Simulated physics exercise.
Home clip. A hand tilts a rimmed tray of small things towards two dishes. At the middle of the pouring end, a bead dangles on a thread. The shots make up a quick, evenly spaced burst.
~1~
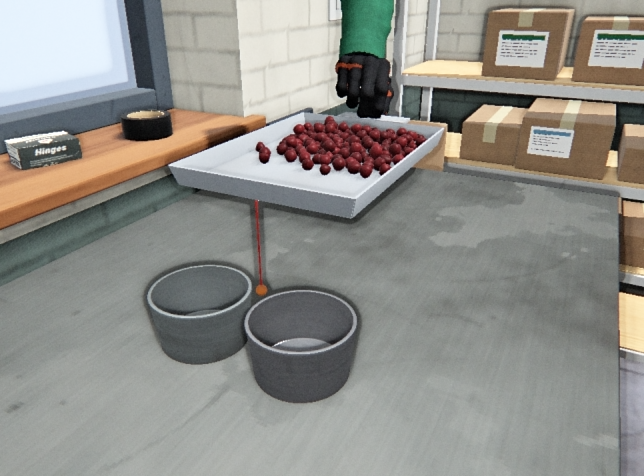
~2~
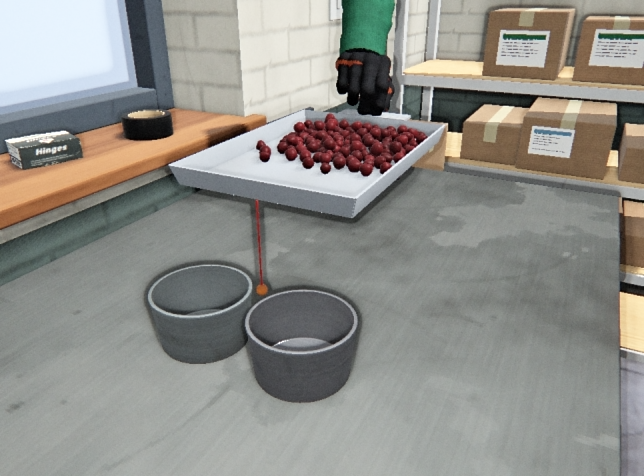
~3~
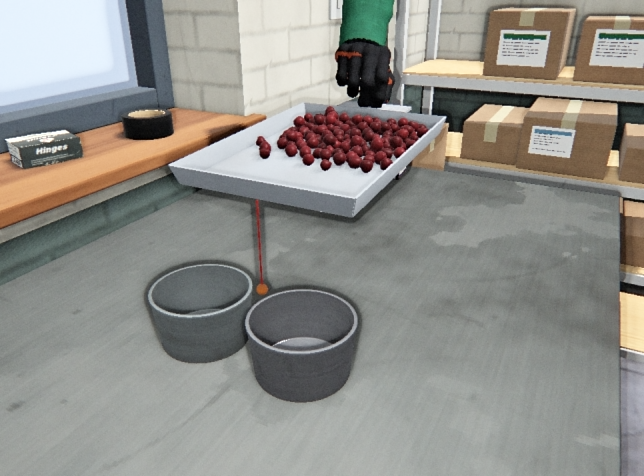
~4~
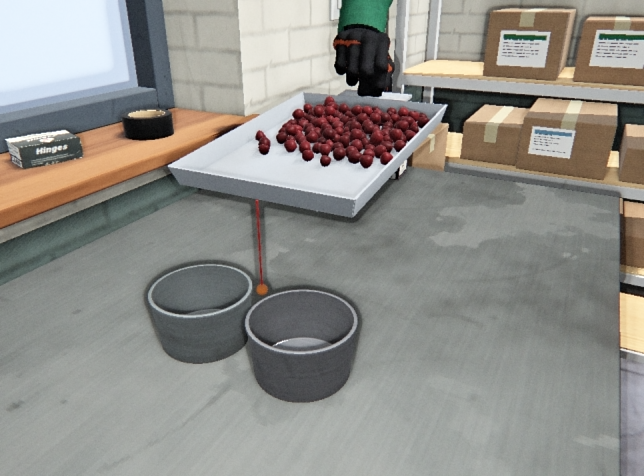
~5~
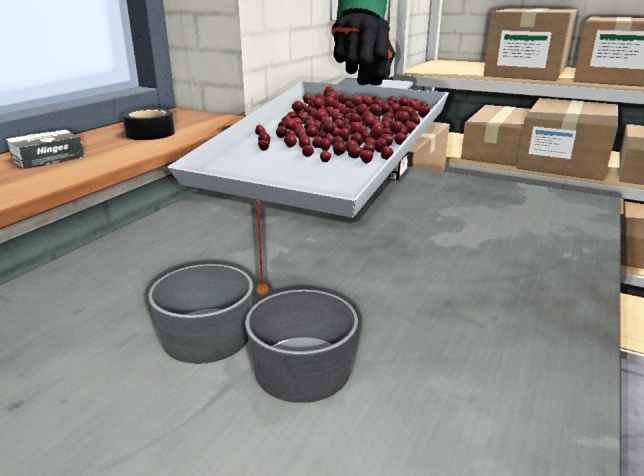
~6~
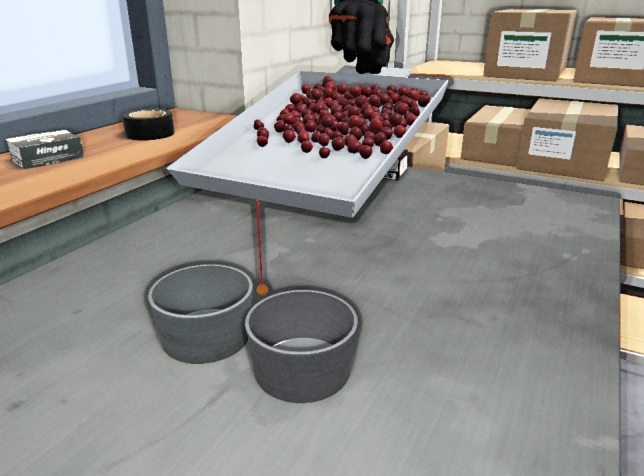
The video shows a gloved hand at the far end of a rimmed tray of dark red dried cherries above two grey dishes, gradually raising that end so the tray slants slightly towards them while a bead hangs on a thread.
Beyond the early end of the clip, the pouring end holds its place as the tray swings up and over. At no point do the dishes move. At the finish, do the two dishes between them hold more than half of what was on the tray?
No.
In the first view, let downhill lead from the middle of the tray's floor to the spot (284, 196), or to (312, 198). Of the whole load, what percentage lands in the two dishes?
The first try gives close to 20 per cent, the second close to 40 per cent.
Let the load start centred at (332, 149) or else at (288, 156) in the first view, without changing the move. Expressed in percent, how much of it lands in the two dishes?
It comes to about 20 per cent the first time and about 20 per cent the second.
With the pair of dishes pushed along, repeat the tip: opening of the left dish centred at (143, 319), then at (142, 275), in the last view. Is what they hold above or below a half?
Result, first setup: A majority share; second setup: A minority share.
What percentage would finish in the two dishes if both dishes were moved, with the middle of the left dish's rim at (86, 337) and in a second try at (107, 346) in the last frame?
20 %, then 10 %.
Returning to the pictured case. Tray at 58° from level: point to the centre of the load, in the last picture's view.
Close to (268, 152).
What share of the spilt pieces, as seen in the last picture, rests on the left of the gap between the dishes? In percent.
Reading: Around 80 %.
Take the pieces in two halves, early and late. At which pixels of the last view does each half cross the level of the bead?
First close to (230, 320), next close to (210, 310).
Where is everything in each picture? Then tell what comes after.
Corners of the pouring end at (177, 164) and (352, 195), level; middle of the load at (350, 145), dried cherries; left dish at (170, 334); right dish at (274, 371); bead on its thread at (261, 290), in the first picture.
Corners of the pouring end at (177, 164) and (352, 195), level; middle of the load at (351, 143), in the second picture.
Corners of the pouring end at (177, 164) and (352, 195), tipped barely, level across its low end; middle of the load at (351, 137), in the third picture.
Corners of the pouring end at (176, 165) and (351, 195), tipped a little, level across its low end; middle of the load at (351, 129), in the fourth picture.
Corners of the pouring end at (176, 165) and (351, 196), tipped a little, level across its low end; middle of the load at (351, 120), in the fifth picture.
Corners of the pouring end at (175, 166) and (350, 196), tipped a little, level across its low end; middle of the load at (350, 112); left dish at (170, 334); right dish at (274, 371), in the sixth picture.
Soon, tray tipped steeply; nearly all on the tray; a stray few in the right dish; a stray few outside both; a stray few in the air.
A while on, tray tipped right over; about a third on the tray; a small part in the right dish; a small part in the left dish; a small part outside both; about a third in the air.
Towards the end, tray tipped past a quarter turn; a small part in the right dish; a small part in the left dish; most outside both.
Finally, tray tipped past a quarter turn; a small part in the right dish; a small part in the left dish; most outside both.
